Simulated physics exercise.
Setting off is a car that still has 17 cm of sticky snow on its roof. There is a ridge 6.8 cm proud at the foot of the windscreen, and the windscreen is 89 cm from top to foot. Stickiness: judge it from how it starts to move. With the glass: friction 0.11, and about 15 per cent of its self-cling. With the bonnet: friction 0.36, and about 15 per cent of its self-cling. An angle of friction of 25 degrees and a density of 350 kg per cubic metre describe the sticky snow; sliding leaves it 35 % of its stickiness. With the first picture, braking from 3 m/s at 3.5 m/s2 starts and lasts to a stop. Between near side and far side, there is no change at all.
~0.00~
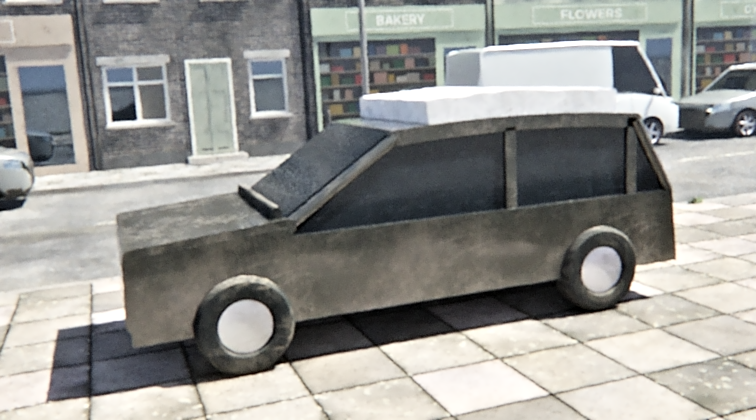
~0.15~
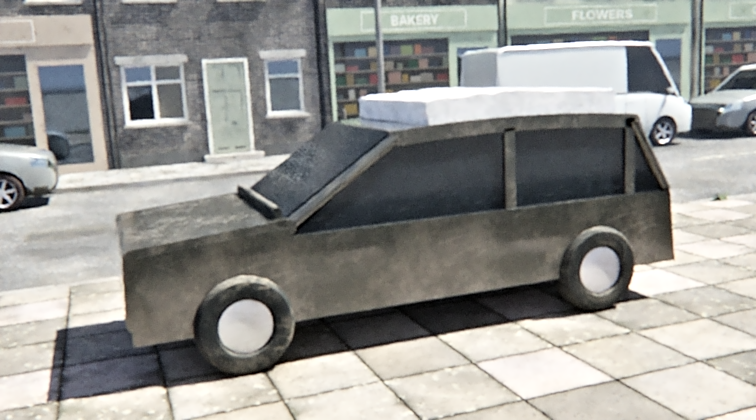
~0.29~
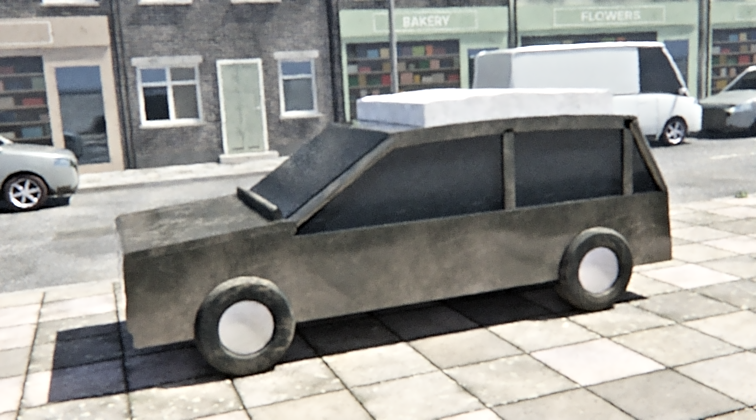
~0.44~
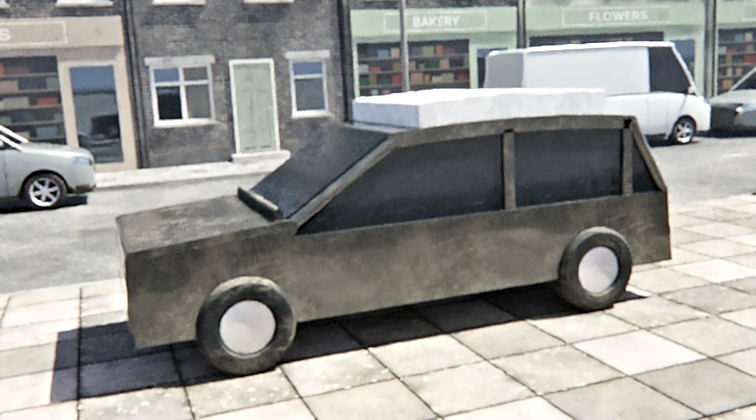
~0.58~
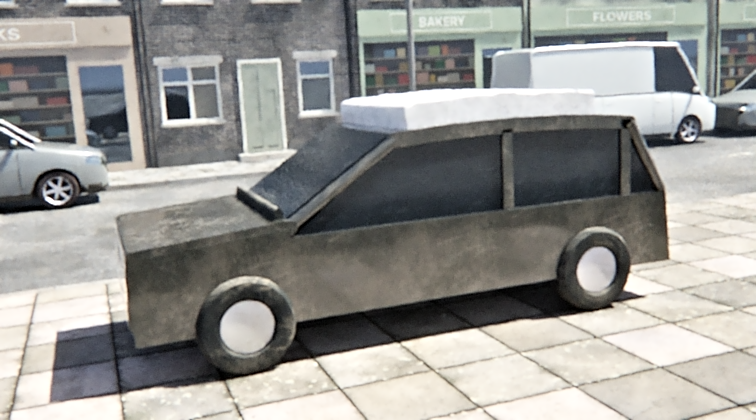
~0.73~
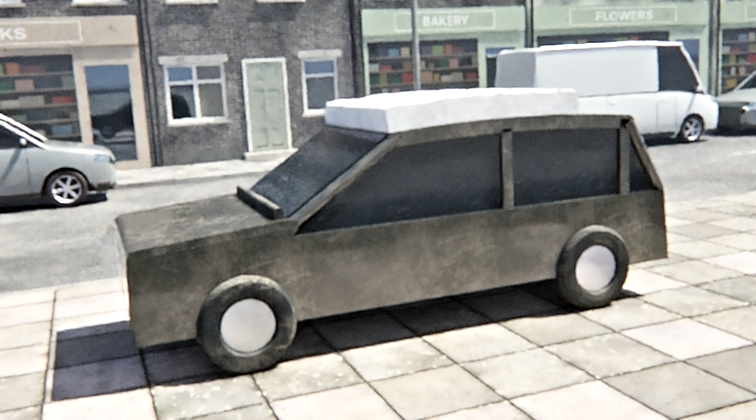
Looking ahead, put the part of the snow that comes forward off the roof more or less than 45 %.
Looking ahead, the part of the snow that comes forward off the roof ends up larger than 45 percent.
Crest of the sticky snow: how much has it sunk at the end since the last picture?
Measured change: Some 25 cm.
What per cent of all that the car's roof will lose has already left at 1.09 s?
Around 40 per cent.
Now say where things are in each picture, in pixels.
In the first picture, foremost bit of the sticky snow at (427, 106).
In the second picture, foremost bit of the sticky snow at (427, 106).
In the third picture, foremost bit of the sticky snow at (424, 108), its middle shifted 1.1 cm.
In the fourth picture, foremost bit of the sticky snow at (419, 109), its middle shifted 5.5 cm.
In the fifth picture, foremost bit of the sticky snow at (406, 111), its middle shifted 14 cm.
In the sixth picture, foremost bit of the sticky snow at (387, 119), its middle shifted 28 cm, 2 % of it past the top of the windscreen, in one piece.
After 1.09 s, 62 % of the snow is on the roof, 38 % on the glass, none on the bonnet and none has gone off the nose.
After 1.51 s, 21 % of the snow is on the roof, 51 % on the glass, 28 % on the bonnet and none has gone off the nose.
After 1.93 s, none of the snow is on the roof, 46 % on the glass, 51 % on the bonnet and 2 % has gone off the nose.
After 2.36 s, none of the snow is on the roof, 38 % on the glass, 58 % on the bonnet and 4 % has gone off the nose.
After 2.70 s, none of the snow is on the roof, 38 % on the glass, 55 % on the bonnet and 7 % has gone off the nose.
